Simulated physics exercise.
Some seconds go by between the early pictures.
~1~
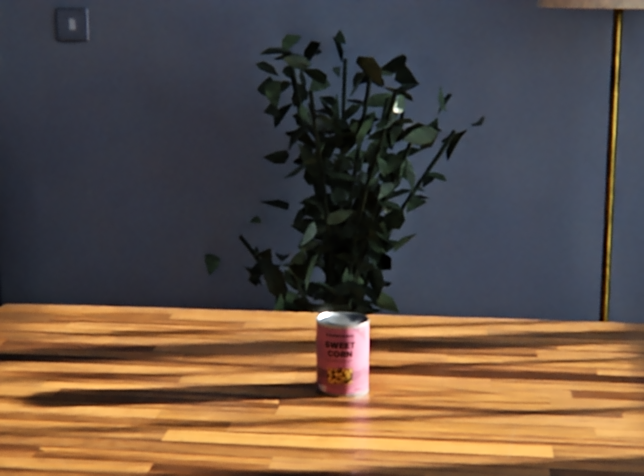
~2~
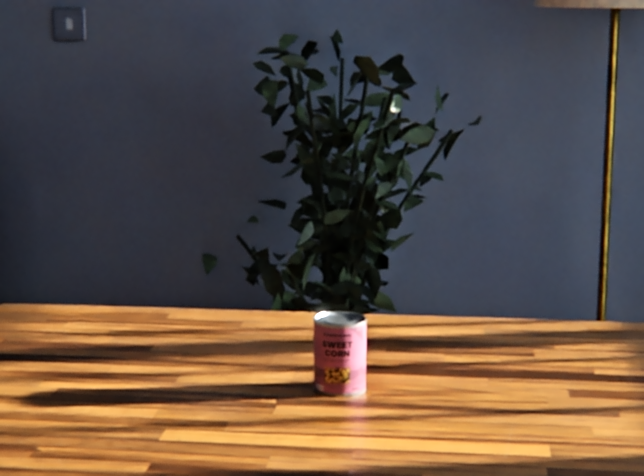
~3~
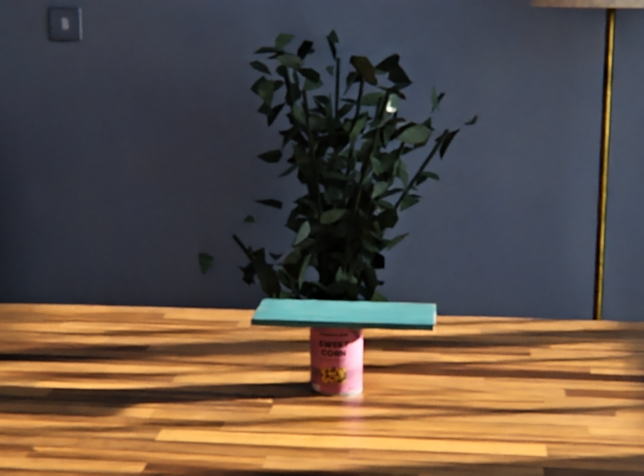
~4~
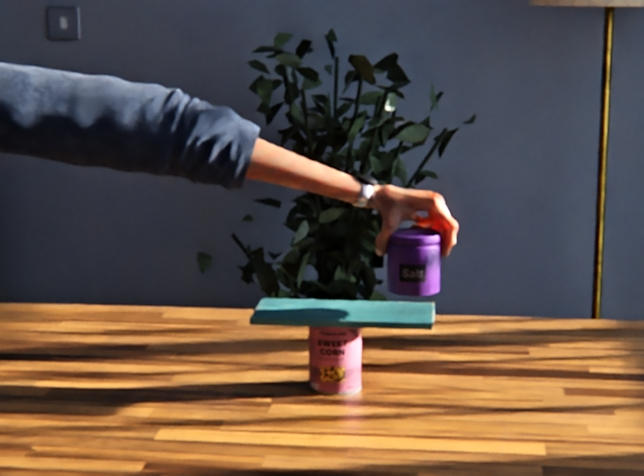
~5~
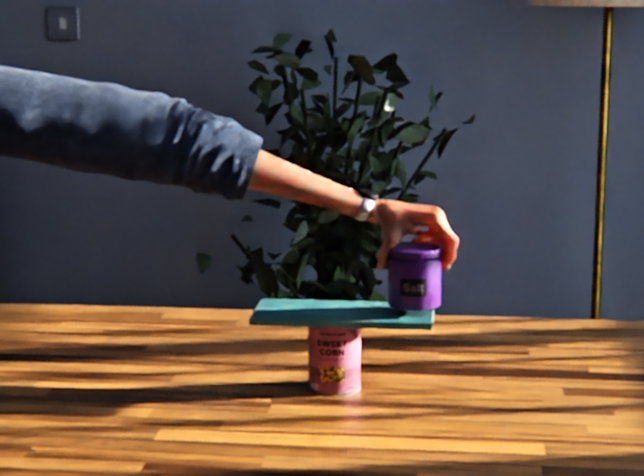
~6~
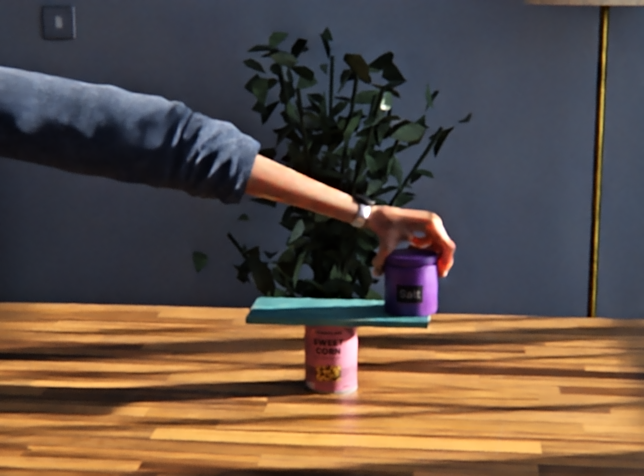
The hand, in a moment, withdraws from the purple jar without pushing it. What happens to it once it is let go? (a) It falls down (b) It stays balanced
a, it falls down.
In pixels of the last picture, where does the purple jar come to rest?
Look around (487, 366) in the final frame.
Then, 0.40 s later than the last frame, purple jar now fallen; turquoise board tilted by 63°.
Then, 0.60 s later than the last frame, turquoise board tilted by 44°.
When it is over, fallen, turquoise board and purple jar; pink tin as before. End places, in pixels of the last picture, purple jar near (487, 365). The stack loses its balance.
